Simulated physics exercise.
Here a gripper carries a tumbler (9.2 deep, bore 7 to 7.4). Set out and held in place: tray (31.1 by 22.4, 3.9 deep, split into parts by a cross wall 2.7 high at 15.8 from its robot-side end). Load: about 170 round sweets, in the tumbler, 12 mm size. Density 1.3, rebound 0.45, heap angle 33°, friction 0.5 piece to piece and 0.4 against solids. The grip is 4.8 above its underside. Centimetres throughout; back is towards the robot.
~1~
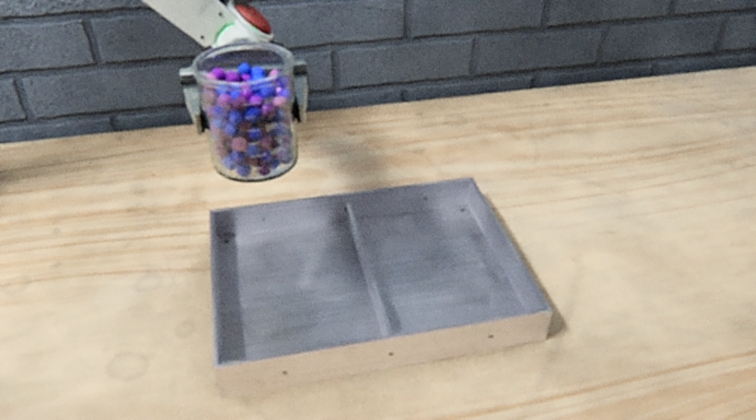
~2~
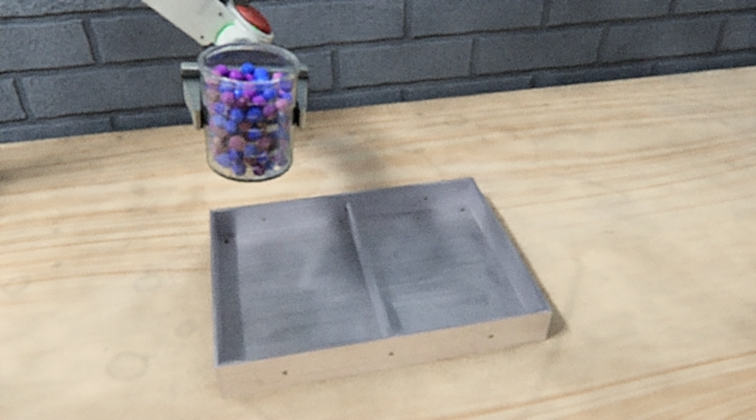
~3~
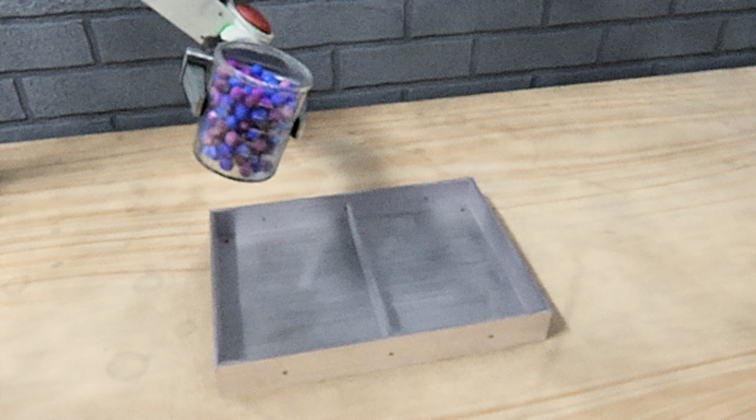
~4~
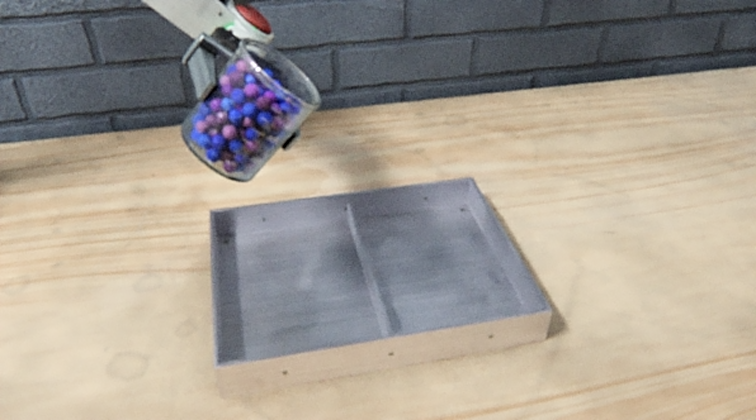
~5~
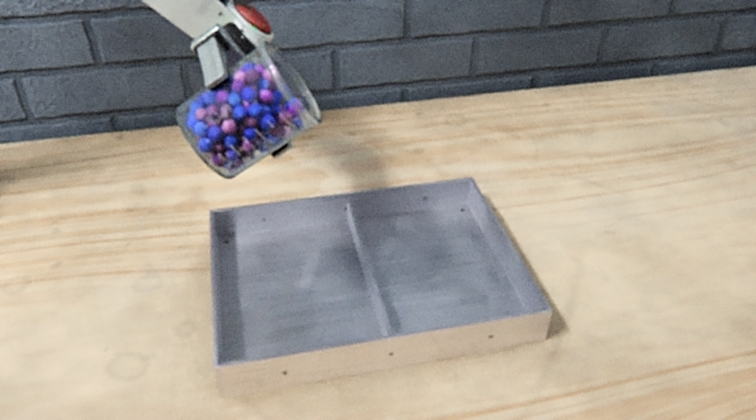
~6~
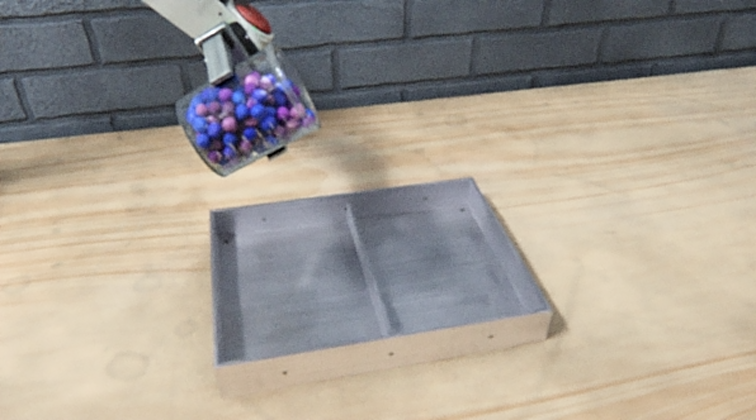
A gripper on a pale robot arm with a red button holds a clear tumbler of round blue, purple and pink sweets at upper left, above a light wooden table before a dark brick wall, seen from slightly above. Below sits a shallow grey tray divided in two by a cross wall. The tumbler starts upright, then tilts steeply rightward, its sweets shifting towards the rim, while the camera stays still.
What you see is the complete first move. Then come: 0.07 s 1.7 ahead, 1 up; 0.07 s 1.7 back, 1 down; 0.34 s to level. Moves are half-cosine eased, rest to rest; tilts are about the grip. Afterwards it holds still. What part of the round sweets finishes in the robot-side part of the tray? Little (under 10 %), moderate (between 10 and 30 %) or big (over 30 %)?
Answer: Little; under 10 % of the round sweets finish in the robot-side part of the tray.
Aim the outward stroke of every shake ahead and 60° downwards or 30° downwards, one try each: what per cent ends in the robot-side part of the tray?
Some 0 and 0 per cent.
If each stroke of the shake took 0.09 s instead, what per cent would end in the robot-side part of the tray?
It would be near 5 per cent.
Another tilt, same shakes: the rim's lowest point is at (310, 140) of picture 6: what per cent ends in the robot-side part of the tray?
Some 10 per cent.
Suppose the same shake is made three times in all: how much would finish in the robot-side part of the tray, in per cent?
In that case some 10 per cent.
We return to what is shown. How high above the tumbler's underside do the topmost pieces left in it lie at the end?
Roughly 8.0 cm.
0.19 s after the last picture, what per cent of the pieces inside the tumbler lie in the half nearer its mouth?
Some 55 per cent.
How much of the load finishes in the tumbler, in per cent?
Some 80 per cent.
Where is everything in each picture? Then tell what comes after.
Tumbler middle at (250, 115), level; upper third of the load around (246, 93), from x 210 to 285, top at y 70; 174 in the tumbler, in the first frame.
Tumbler middle at (250, 115), tilted 6° forward; upper third of the load around (245, 92), from x 215 to 285, top at y 70, in the second frame.
Tumbler middle at (249, 115), tilted 22° forward; upper third of the load around (247, 93), from x 205 to 295, top at y 65, in the third frame.
Tumbler middle at (249, 114), tilted 42° forward; upper third of the load around (245, 94), from x 200 to 295, top at y 65, in the fourth frame.
Tumbler middle at (248, 114), tilted 58° forward; upper third of the load around (245, 96), from x 195 to 295, top at y 70, in the fifth frame.
Tumbler middle at (248, 114), tilted 64° forward; upper third of the load around (244, 99), from x 195 to 310, top at y 80; 174 in the tumbler, in the sixth frame.
Then, 0.19 s later, tilted 60° forward, highest piece 25 above the table; 152 in the tumbler, 22 in flight or on a rim.
Then, 0.38 s later, tilted 12° forward, highest piece 27 above the table; 142 in the tumbler, 19 in the far-side part, 10 in the robot-side part, 3 in flight or on a rim.
Then, 0.68 s later, level, highest piece 26 above the table; 142 in the tumbler, 23 in the far-side part, 9 in the robot-side part.
Then, 1.73 s later, level, highest piece 26 above the table; 142 in the tumbler, 23 in the far-side part, 9 in the robot-side part.
At rest, 142 in the tumbler, 23 in the far-side part, 9 in the robot-side part. That is 5 % in the robot-side part of the tray.
